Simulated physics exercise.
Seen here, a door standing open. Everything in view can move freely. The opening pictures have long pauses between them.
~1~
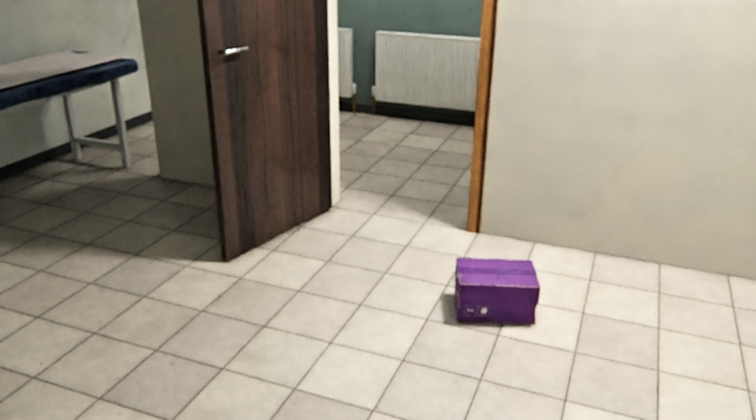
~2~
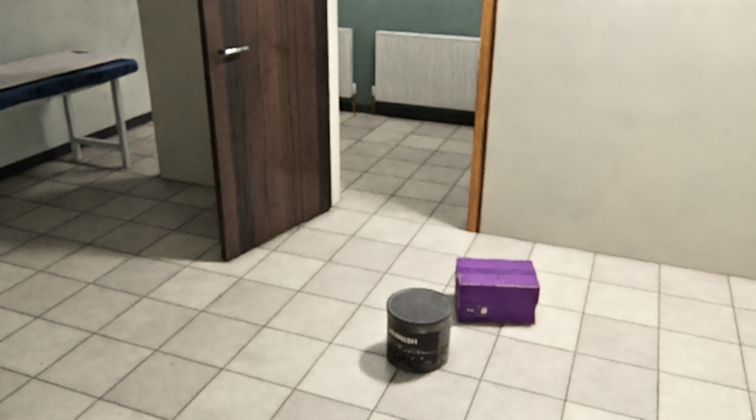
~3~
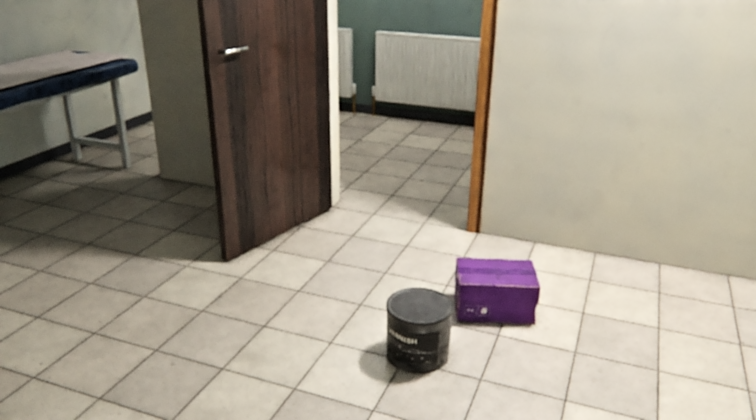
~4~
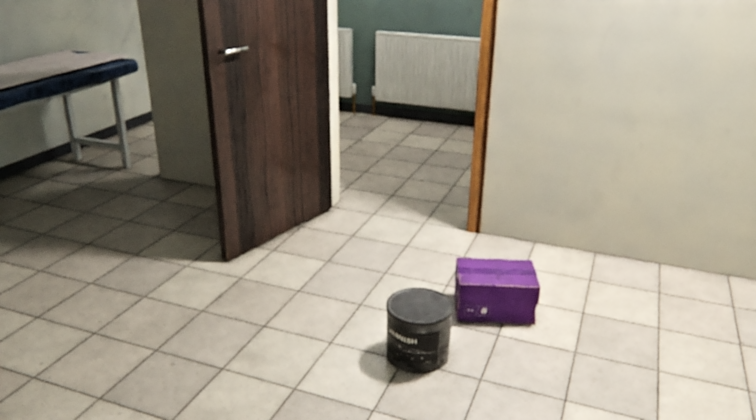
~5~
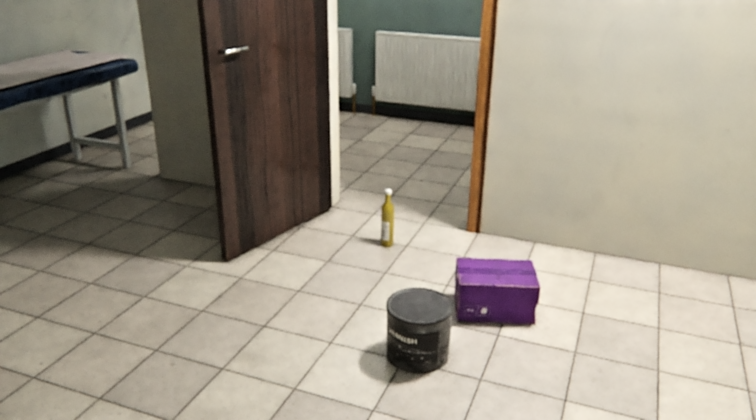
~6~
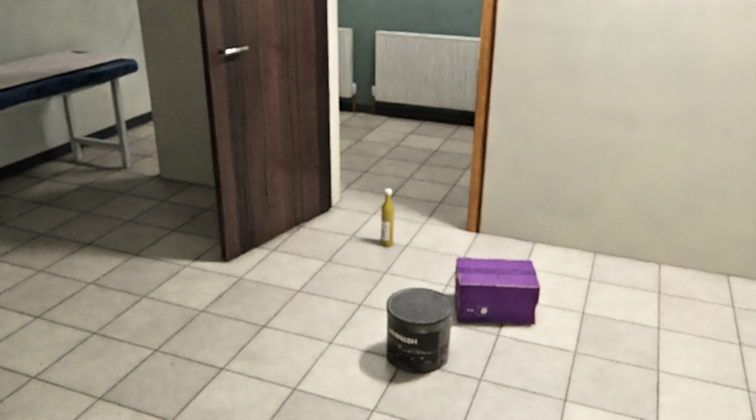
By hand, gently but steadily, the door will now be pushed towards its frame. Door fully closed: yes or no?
Yes.
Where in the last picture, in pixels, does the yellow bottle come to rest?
Roughly (438, 199).
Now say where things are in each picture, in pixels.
Door wide open and still, in the first frame.
Door wide open and still; black pail (419, 330); purple box (495, 290), in the second frame.
Door wide open and still; black pail (419, 330); purple box (495, 290), in the third frame.
Door wide open and still; black pail (419, 330); purple box (495, 290), in the fourth frame.
Door wide open and still; black pail (419, 330); purple box (495, 290), in the fifth frame.
Door wide open and still; yellow bottle (388, 218); black pail (419, 330), in the sixth frame.
Then, 1.50 s past the last view, door at 32°; yellow bottle displaced about its own width near (397, 215).
Then, 1.90 s past the last view, door at 6°; yellow bottle displaced well along near (430, 200).
Finally, door at 0°; down or leaning hard on the floor, yellow bottle; the other 2 still in place. Final places as the last picture's camera would see them, yellow bottle near (438, 199).
